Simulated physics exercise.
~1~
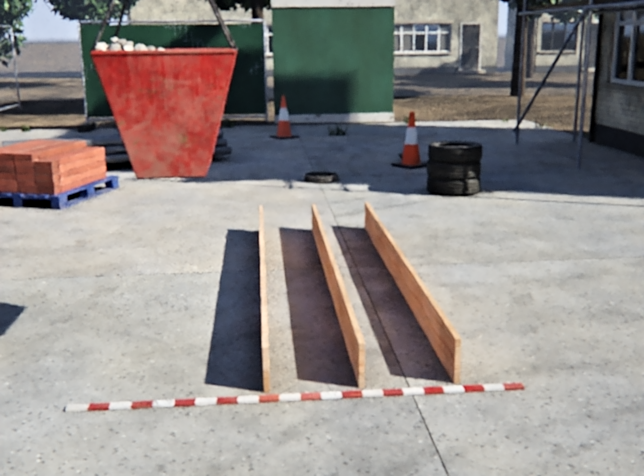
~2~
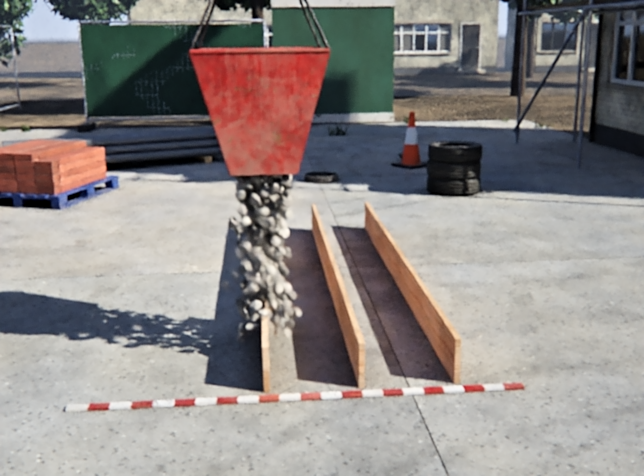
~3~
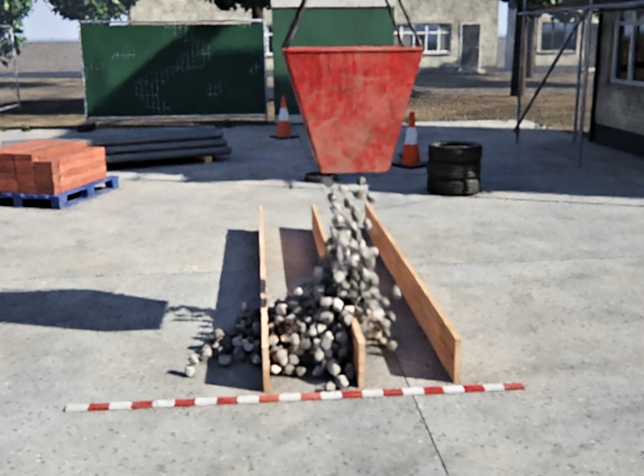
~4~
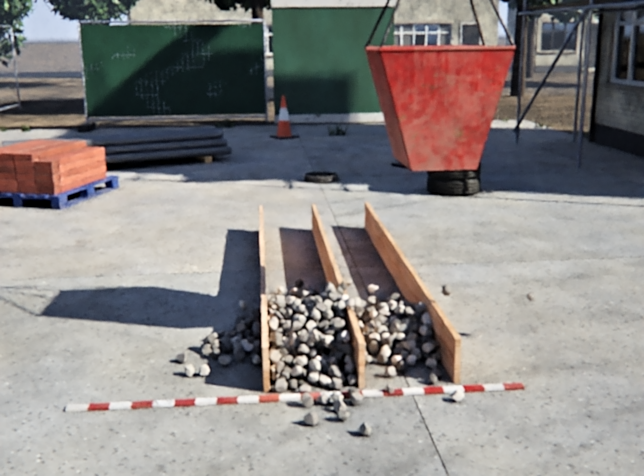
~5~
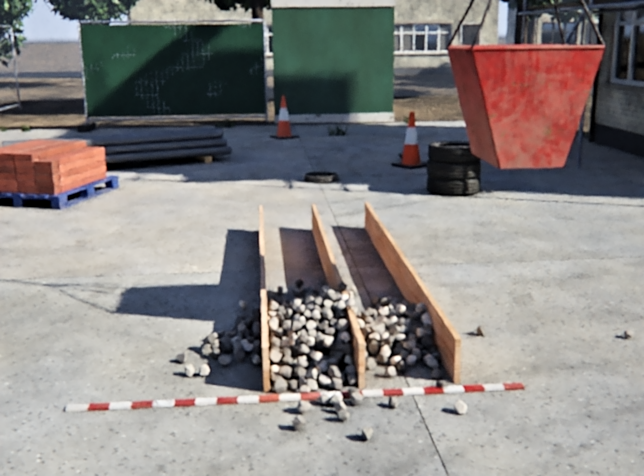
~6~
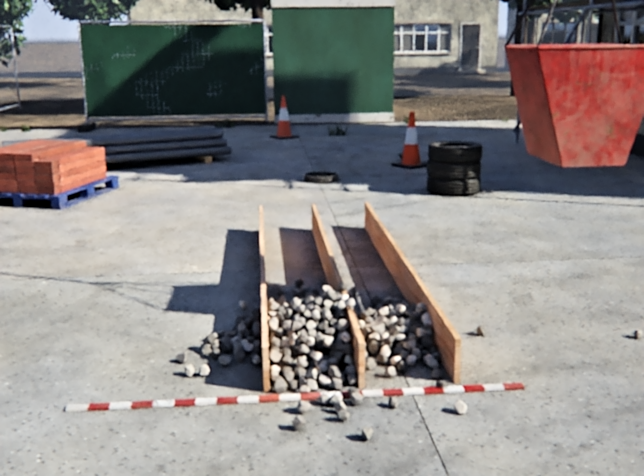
A red skip moves right, pouring grey stones between planks, most settling in the left bay.
